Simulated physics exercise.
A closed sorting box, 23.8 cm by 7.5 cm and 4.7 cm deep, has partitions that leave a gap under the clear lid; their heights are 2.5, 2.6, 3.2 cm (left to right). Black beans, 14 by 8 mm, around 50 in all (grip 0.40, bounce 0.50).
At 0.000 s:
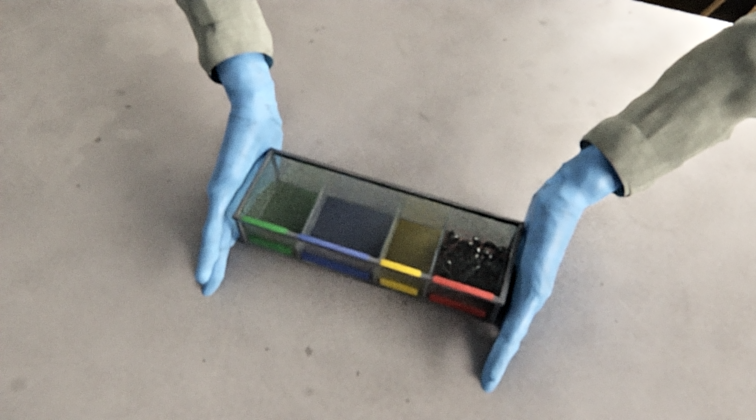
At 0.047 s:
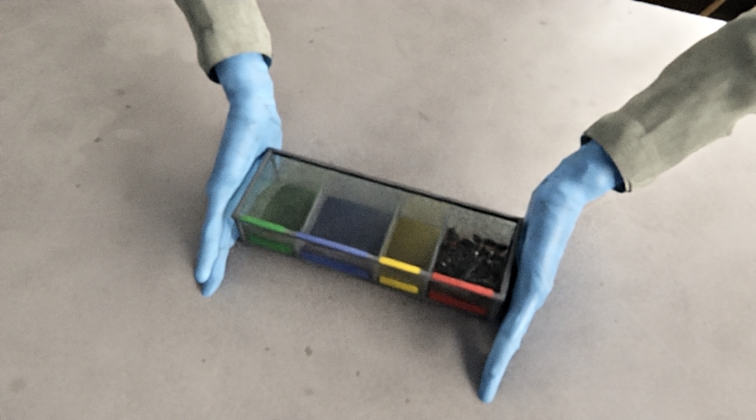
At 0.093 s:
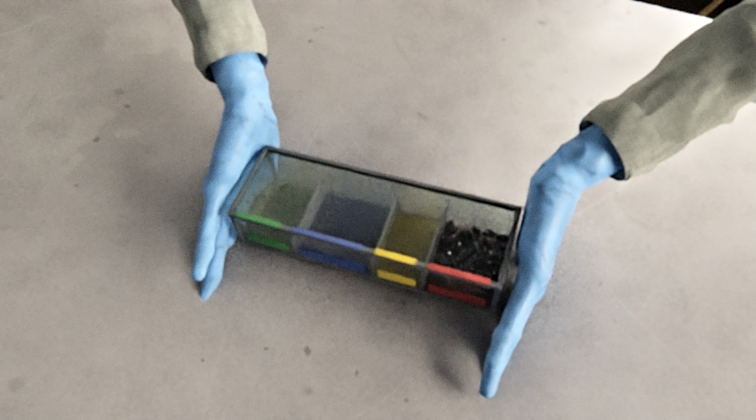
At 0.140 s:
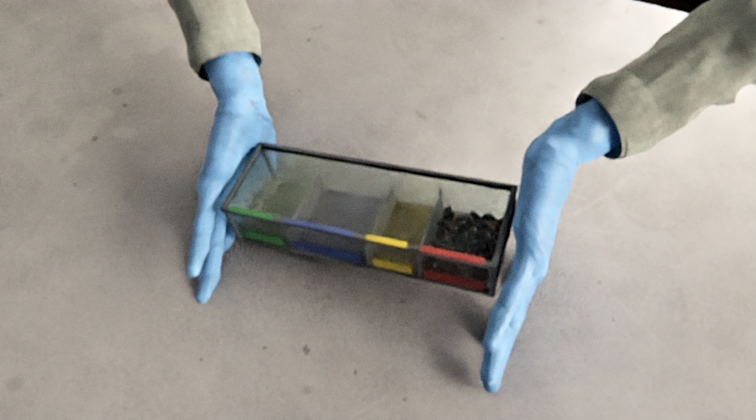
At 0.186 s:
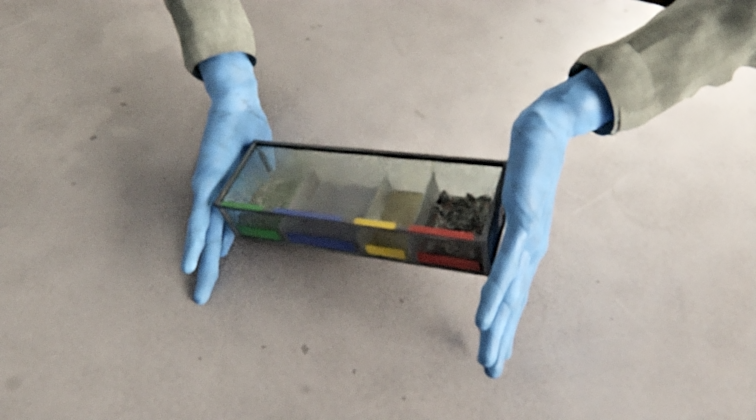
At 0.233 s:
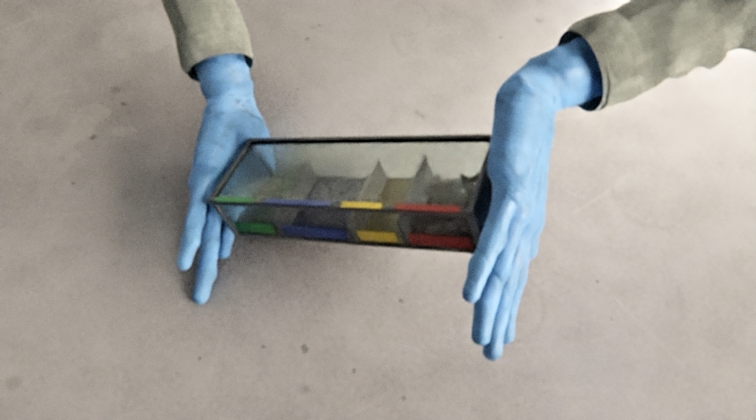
To begin with, two blue-gloved hands hold a clear, closed box with green, blue, yellow and red sections, black beans heaped in the red one at right. The hands then tilt the box, slightly at first and then further, its right end rising, while the beans stay in the red section.
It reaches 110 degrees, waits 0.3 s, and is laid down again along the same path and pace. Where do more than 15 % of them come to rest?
Red above, blue below, green above, yellow below.
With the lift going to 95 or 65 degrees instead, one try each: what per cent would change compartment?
Some 50 and 10 per cent.
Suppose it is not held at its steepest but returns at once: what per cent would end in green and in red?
In that case green 35; red 55.
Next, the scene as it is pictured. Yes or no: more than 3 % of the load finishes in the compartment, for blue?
Blue no.
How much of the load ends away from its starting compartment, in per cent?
Some 55 per cent.
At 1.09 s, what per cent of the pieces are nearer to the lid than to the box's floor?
Roughly 80 per cent.
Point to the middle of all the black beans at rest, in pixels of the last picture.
Near (394, 230).
Then, at 1.09 s, tilt 110 degrees; red 60 %, blue 10 %, green 25 %, yellow 5 %.
After 1.65 s, tilt 58 degrees; red 50 %, green 50 %, yellow 5 %.
After 2.28 s, tilt 0 degrees; red 45 %, green 50 %, yellow 10 %.
By 2.9 s all is still; red 45 %, blue 0 %, green 50 %, yellow 10 %.
